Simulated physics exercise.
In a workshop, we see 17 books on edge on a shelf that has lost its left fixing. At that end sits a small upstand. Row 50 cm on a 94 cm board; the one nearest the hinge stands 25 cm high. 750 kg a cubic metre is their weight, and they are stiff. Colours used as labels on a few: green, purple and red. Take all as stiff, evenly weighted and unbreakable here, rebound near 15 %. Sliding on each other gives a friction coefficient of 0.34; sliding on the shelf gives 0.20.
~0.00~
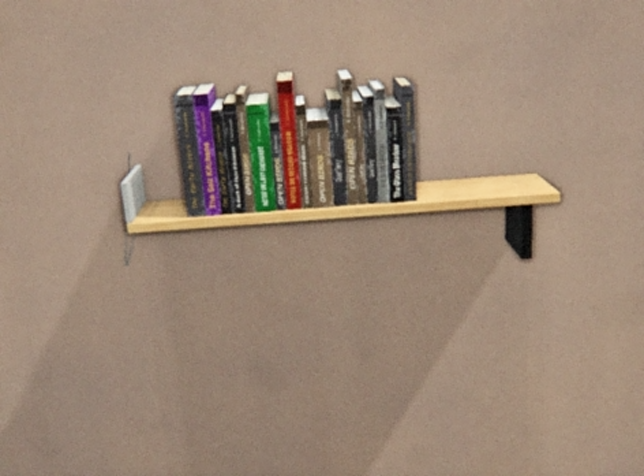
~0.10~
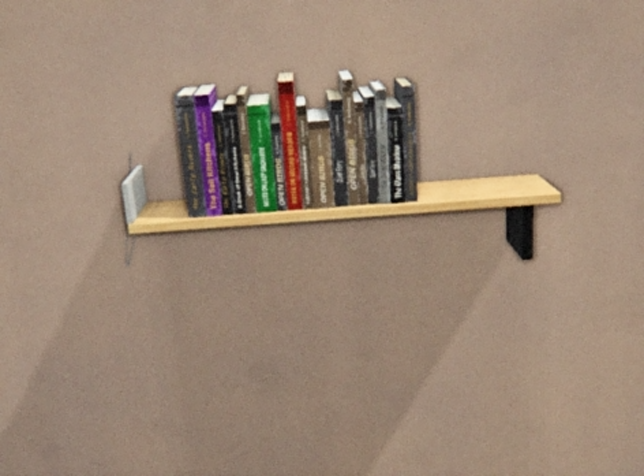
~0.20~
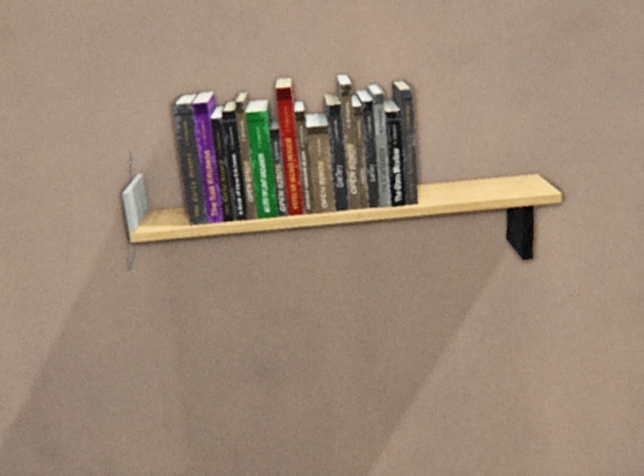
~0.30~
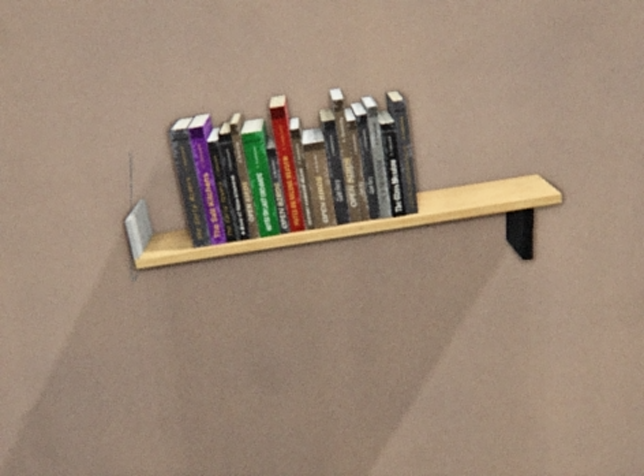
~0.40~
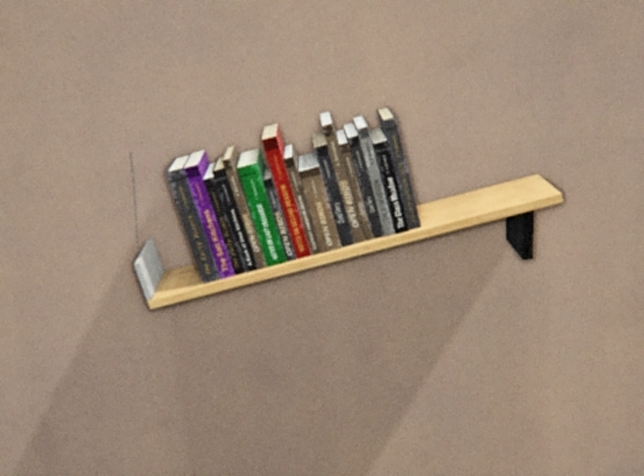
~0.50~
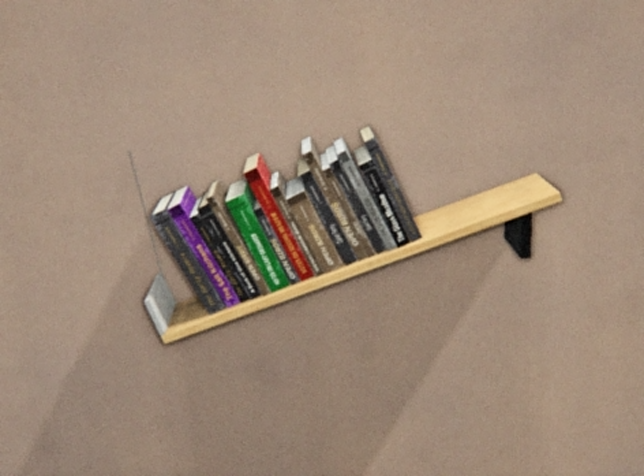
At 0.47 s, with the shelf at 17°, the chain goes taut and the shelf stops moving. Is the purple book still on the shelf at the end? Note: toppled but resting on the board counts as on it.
Yes.
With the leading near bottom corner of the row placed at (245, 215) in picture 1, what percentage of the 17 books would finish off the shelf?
Share at the end: 0 per cent.
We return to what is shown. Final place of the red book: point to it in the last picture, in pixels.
At about (242, 236).
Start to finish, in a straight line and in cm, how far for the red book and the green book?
For red it's roughly 30 cm, and for green it's roughly 30 cm.
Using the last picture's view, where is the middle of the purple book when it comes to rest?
In the last picture it comes to a stop at about (167, 267).
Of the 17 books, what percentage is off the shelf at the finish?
Somewhere near 0 in a hundred.
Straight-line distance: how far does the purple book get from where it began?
Straight-line shift: Approx. 30 cm.
After 0.56 s, none of the 17 books off the shelf, 17 disturbed; purple book 18° from how it stood; red book 15° from how it stood.
After 0.62 s, none of the 17 books off the shelf, 17 disturbed; purple book 31° from how it stood; green book 29° from how it stood.
After 0.68 s, none of the 17 books off the shelf, 17 disturbed; purple book 32° from how it stood; green book 32° from how it stood.
In the end (1.2 s), none of the 17 books off the shelf, 17 disturbed; purple book 30° from how it stood; red book 30° from how it stood; green book 30° from how it stood. From the last view, middles, purple book near (167, 267), red book near (242, 236).
